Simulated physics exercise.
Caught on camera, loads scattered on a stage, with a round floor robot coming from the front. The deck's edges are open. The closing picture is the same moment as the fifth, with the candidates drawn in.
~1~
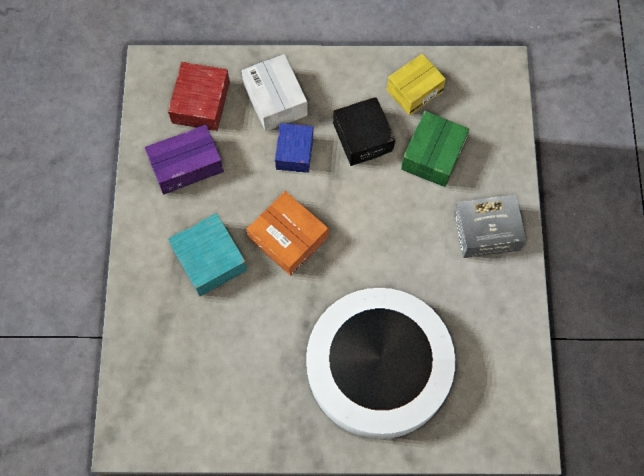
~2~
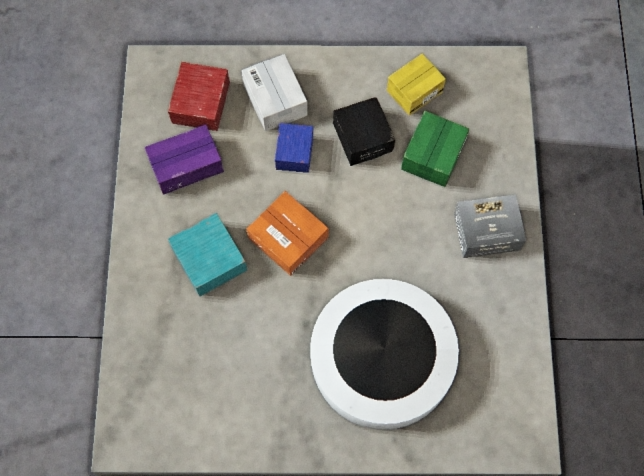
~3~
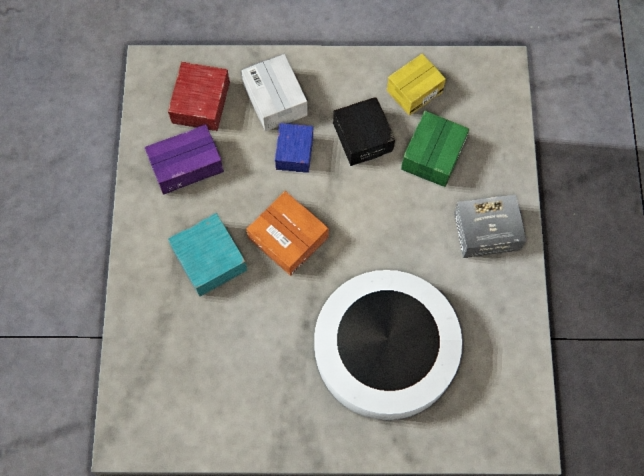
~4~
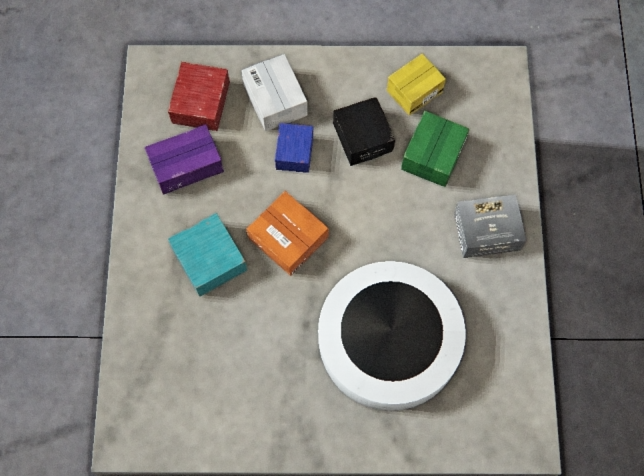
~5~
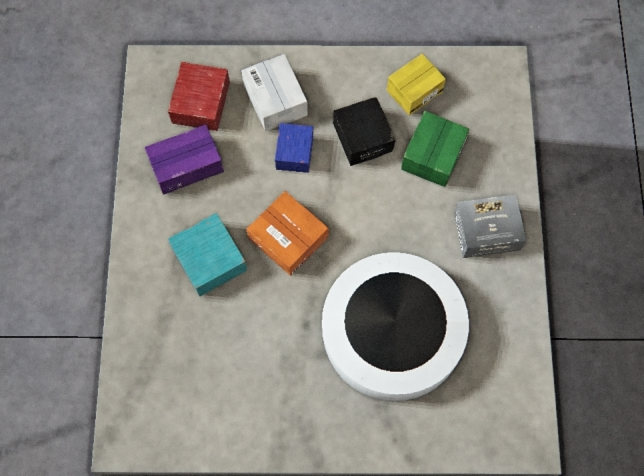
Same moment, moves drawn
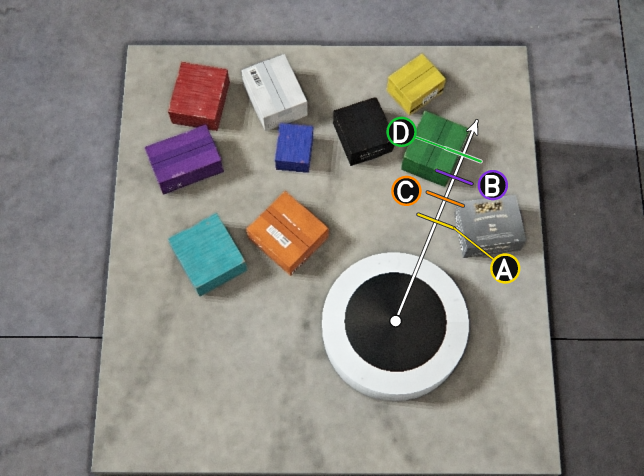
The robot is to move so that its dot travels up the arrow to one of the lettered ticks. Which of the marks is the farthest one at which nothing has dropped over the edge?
C is the last safe stop.
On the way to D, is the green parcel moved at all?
By then, yes.
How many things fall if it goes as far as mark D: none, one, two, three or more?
In all, one.
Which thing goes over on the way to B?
It is the grey box.
On the marked copy, A at (436, 221); B at (454, 177); C at (446, 199); D at (463, 155); the arrow from (396, 321) to (477, 121); the white dot at (396, 321).
Taking C. A third of the way, robot (412, 280); grey box (495, 220); yellow parcel (416, 85).
Two thirds of the way, robot (431, 236); grey box (519, 201); yellow parcel (416, 85).
When it is over, robot (443, 206); grey box (538, 190); yellow parcel (412, 80); nothing has fallen.
As for the rest, A is safe but short; B drops the grey box; D drops the grey box.
